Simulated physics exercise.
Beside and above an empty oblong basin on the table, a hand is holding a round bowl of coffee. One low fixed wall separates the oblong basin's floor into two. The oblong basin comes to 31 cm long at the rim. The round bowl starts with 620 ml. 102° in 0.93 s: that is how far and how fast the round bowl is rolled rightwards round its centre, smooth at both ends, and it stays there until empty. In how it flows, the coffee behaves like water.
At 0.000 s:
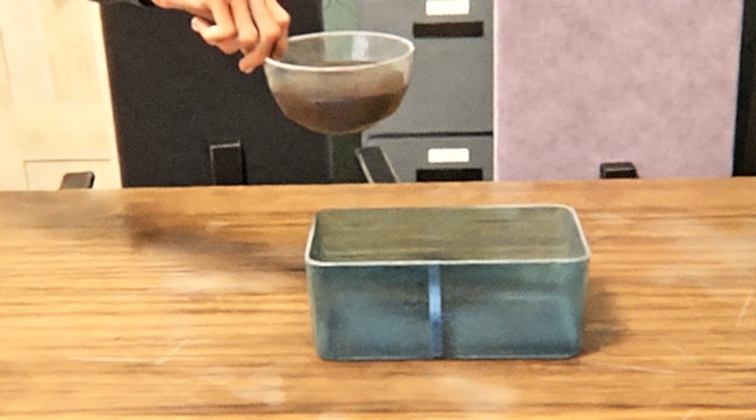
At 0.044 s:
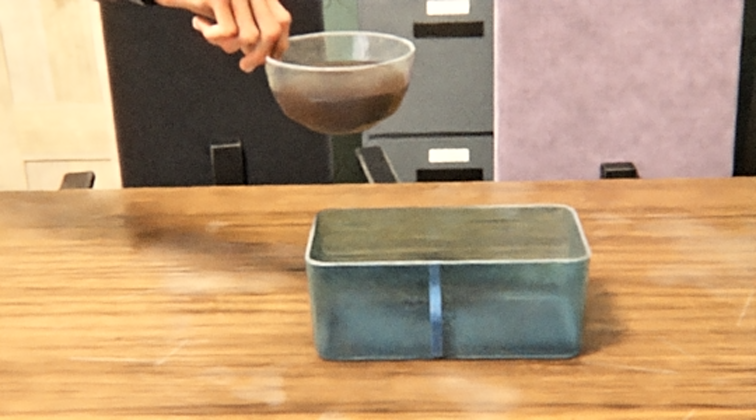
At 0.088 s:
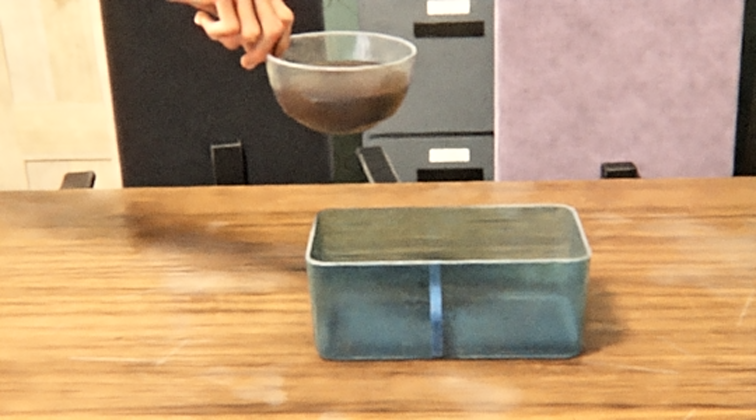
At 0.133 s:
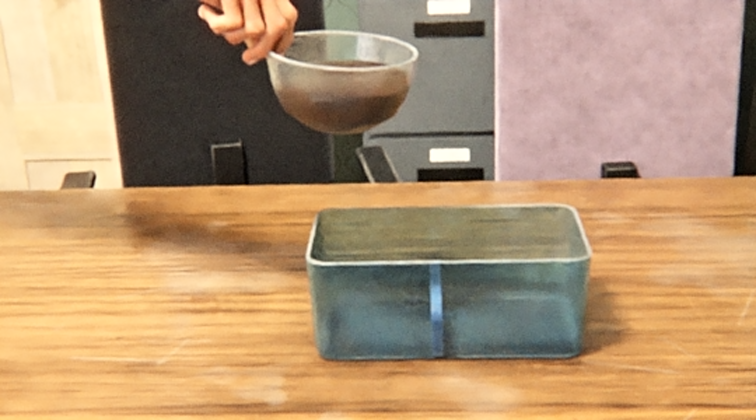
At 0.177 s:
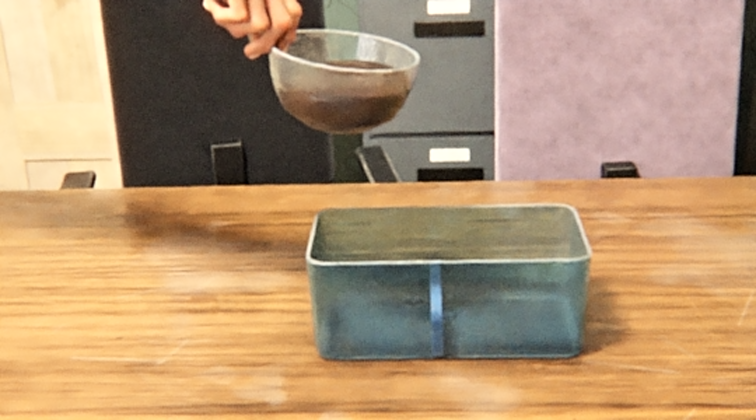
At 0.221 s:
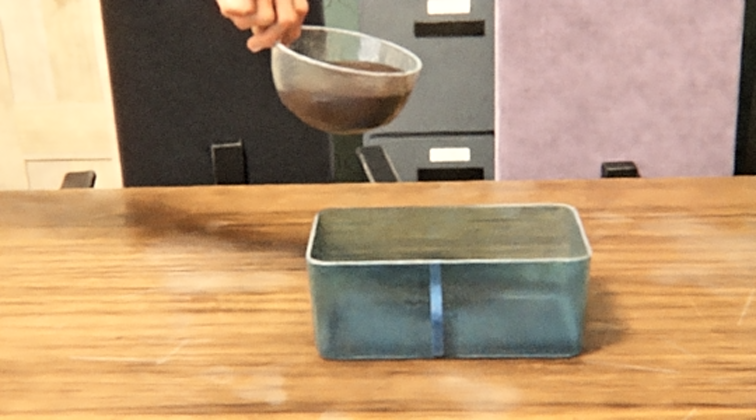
Above a wooden table, a hand slowly tilting a clear round bowl of dark liquid rightwards over an empty bluish oblong basin.
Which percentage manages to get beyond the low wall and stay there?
Beyond the low wall, roughly 84 per cent stays.
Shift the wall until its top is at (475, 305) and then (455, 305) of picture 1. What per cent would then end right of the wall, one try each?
First try about 45 %, second try about 65 %.
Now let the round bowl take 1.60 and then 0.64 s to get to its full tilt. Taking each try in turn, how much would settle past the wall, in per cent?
I'd say 90 percent on the first go, 75 percent on the next.
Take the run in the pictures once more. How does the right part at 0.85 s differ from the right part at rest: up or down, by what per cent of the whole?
Result: An increase, close to 10.
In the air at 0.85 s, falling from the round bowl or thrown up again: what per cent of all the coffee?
Something like 16 per cent of the total.
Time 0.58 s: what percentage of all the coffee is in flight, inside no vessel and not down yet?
40 per cent.
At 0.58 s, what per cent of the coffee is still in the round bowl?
Remaining: Near 54 % of the total.
After 0.58 s the tilt is 71° and 55 per cent is still to pour, 0 is left of the wall and 5 right of it.
After 0.85 s the tilt is 100° and 5 per cent is still to pour, 5 is left of the wall and 74 right of it.
After 1.13 s the tilt is 102° and 0 per cent is still to pour, 15 is left of the wall and 84 right of it.
After 1.43 s the tilt is 102° and 0 per cent is still to pour, 15 is left of the wall and 84 right of it.
In the end 15 per cent lies left of the wall, 84 right of it and 1 outside.
